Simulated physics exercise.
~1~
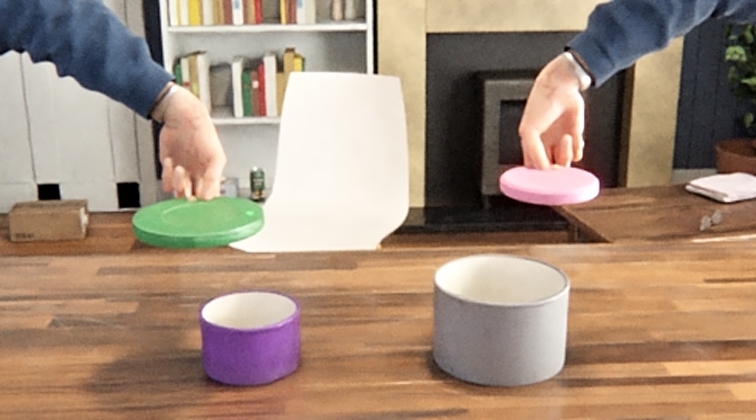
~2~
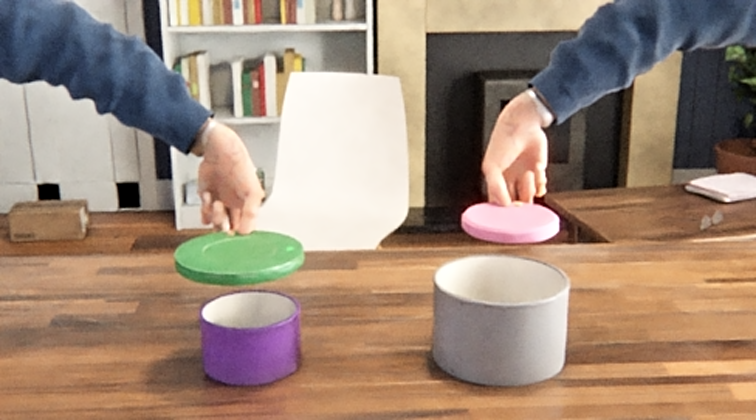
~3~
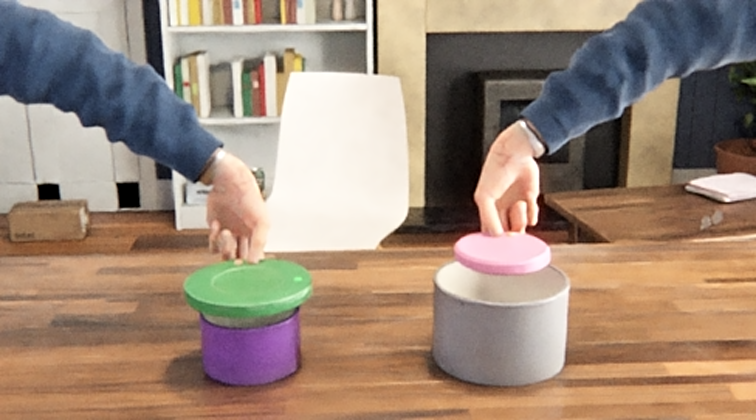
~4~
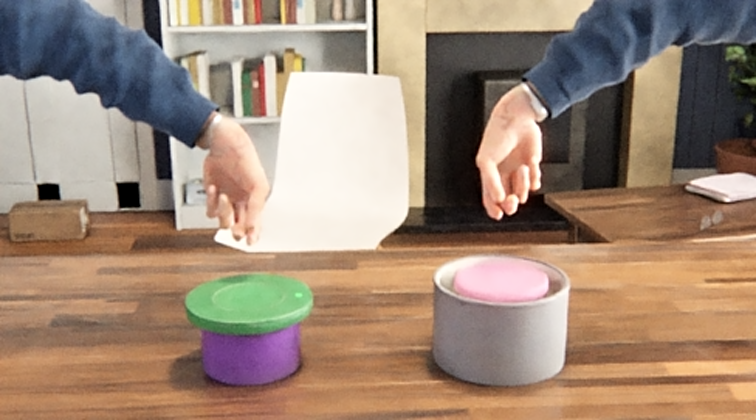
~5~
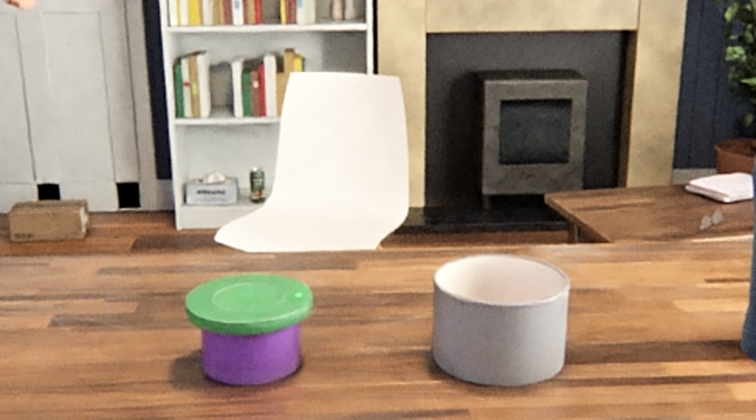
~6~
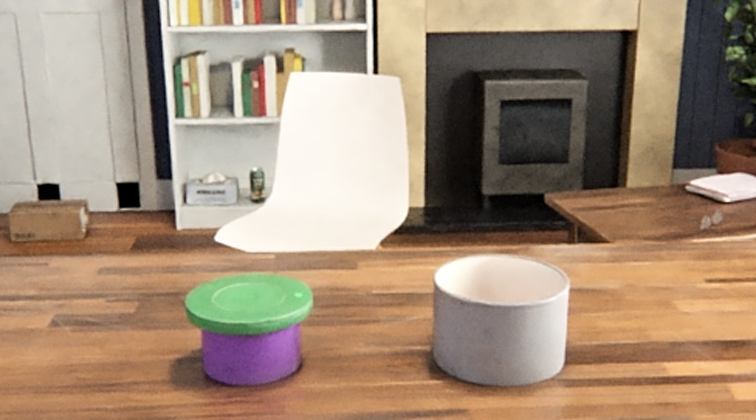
Green lid lowered by hand settling over a purple pot while a smaller pink lid drops inside a wider grey pot.
